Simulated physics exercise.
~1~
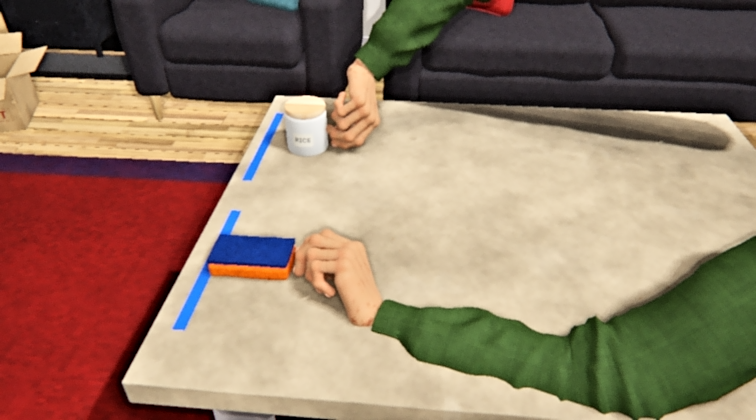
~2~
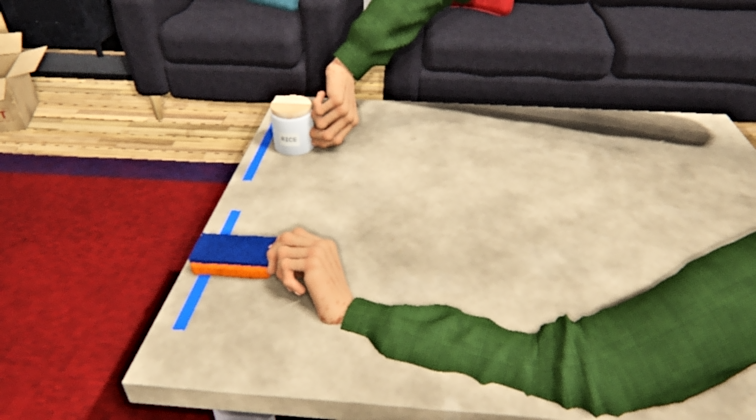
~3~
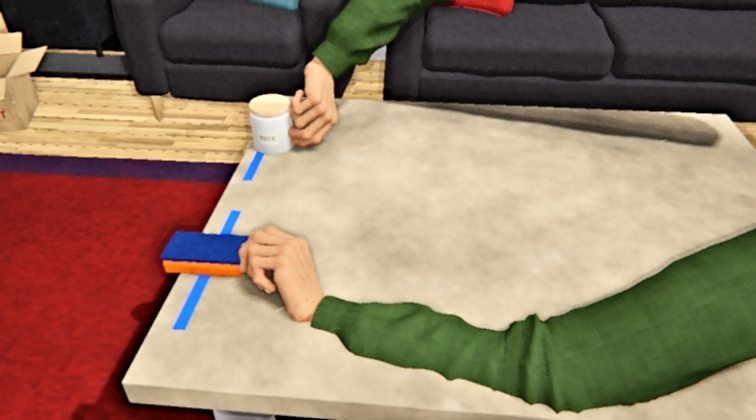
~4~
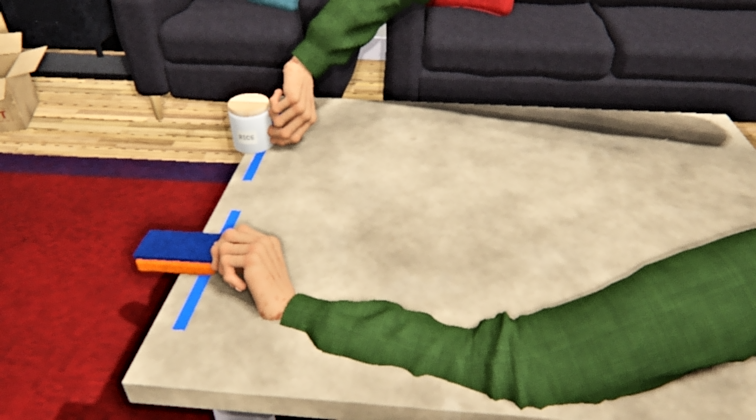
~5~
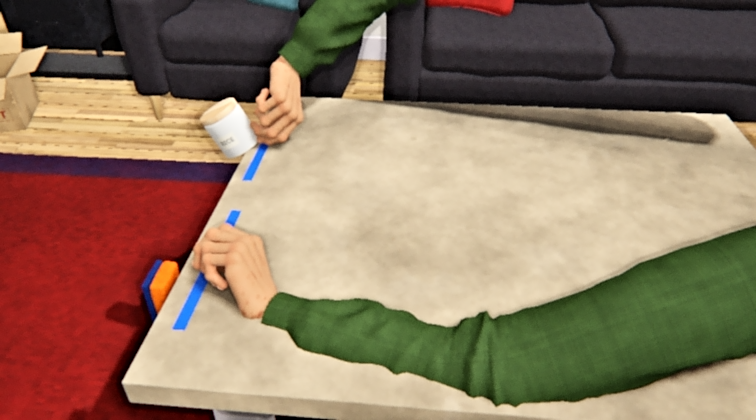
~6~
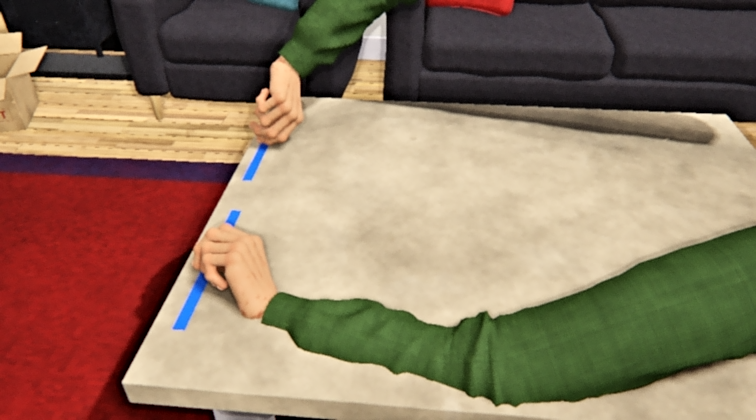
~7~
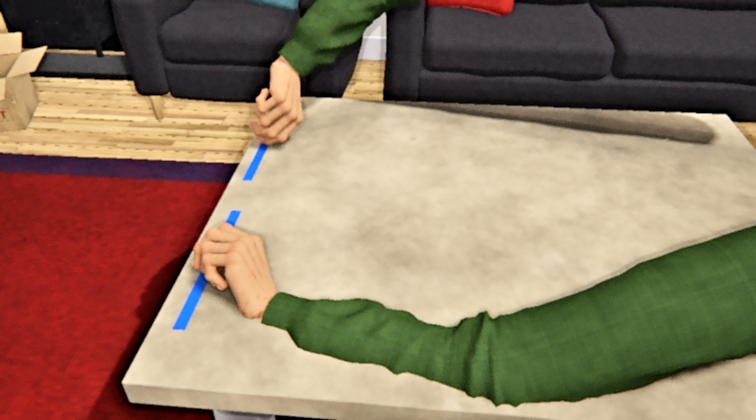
Two green-sleeved hands pushing an orange and blue sponge and a white jar left across blue tape until both fall off the table.
